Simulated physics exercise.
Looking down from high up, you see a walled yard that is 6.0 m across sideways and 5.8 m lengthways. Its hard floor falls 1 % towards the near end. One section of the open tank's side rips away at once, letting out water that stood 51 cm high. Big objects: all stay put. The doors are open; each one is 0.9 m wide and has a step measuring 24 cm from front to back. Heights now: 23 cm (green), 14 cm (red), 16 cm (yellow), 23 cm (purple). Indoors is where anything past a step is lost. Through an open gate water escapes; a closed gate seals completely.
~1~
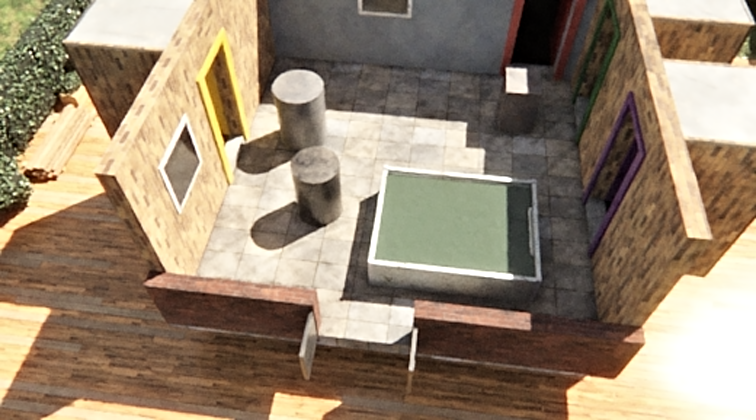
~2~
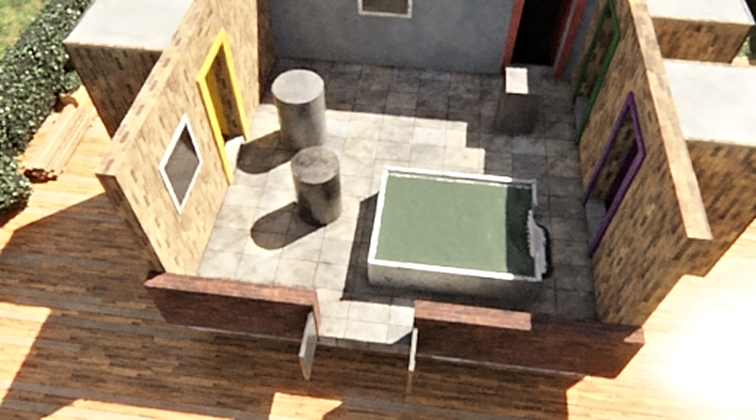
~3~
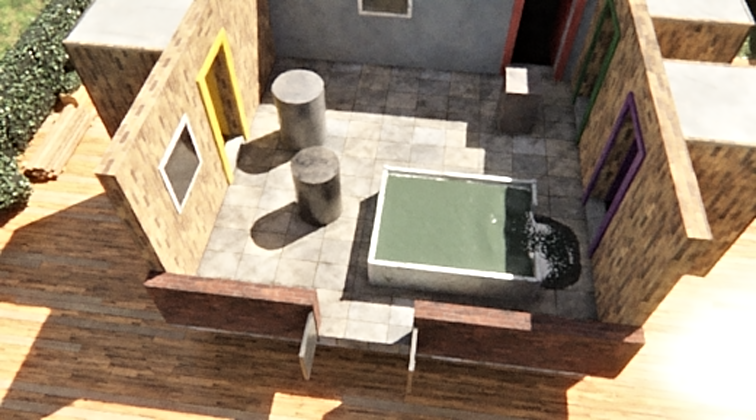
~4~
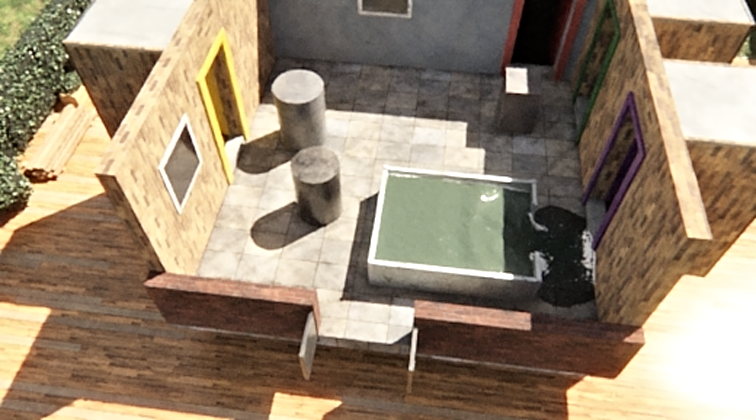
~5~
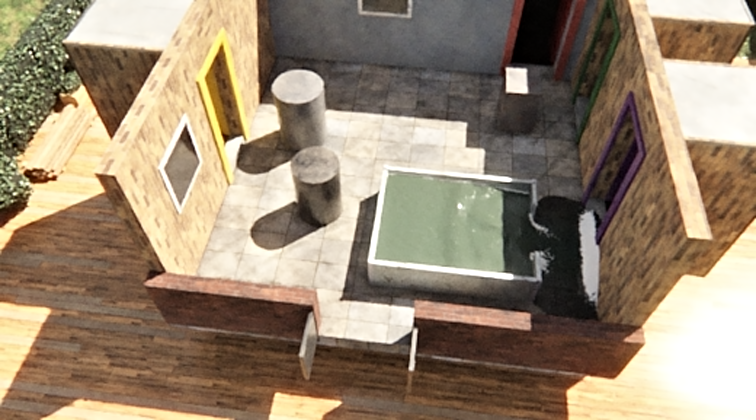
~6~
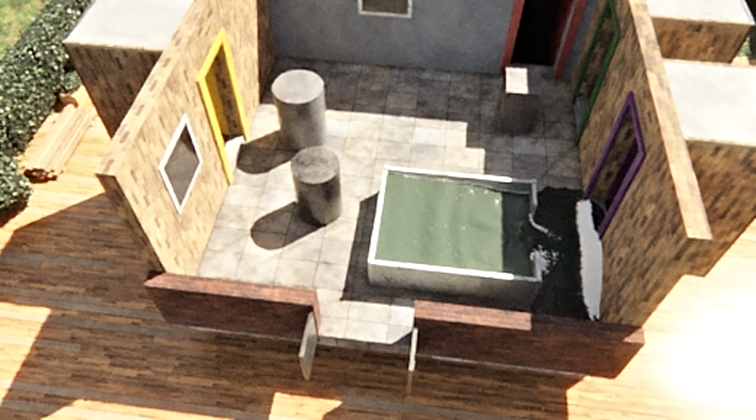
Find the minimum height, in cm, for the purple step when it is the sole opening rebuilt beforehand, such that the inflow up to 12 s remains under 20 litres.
The minimum height is about 28 cm.
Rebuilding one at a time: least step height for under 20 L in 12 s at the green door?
Roughly 6.0 cm at the green door.
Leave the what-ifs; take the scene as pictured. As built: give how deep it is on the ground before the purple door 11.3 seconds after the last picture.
The depth there is around 7.0 cm.
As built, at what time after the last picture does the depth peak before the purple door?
Near 1.4 seconds.
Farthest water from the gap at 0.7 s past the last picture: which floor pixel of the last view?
Around pixel (575, 139).
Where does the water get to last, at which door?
It's the yellow door.
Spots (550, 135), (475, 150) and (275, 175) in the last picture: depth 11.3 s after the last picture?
Depth: About 5, 3, 5 cm.
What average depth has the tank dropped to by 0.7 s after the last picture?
Some 40 cm.
Then, 0.7 s after the last picture water covers 10 % of the floor, deepest (39 cm) near (599, 352); 29 cm at the purple door, 14 litres in over its 23 cm step.
Then, 2.3 s after the last picture water covers 35 % of the floor, deepest (30 cm) near (599, 352); 23 cm at the purple door, 47 litres in over its 23 cm step.
Then, 11.3 s after the last picture water covers 100 % of the floor, deepest (10 cm) near (586, 350); 7 cm at the purple door, 50 litres in over its 23 cm step.
At the purple door as built, the water peaked near 30 cm, 1.3 s after the last picture.
With a step of 23.5 cm, 49 litres would have come in within the 12 s; with 31.5 cm, 8 litres. So under 20 litres takes about 28 cm.
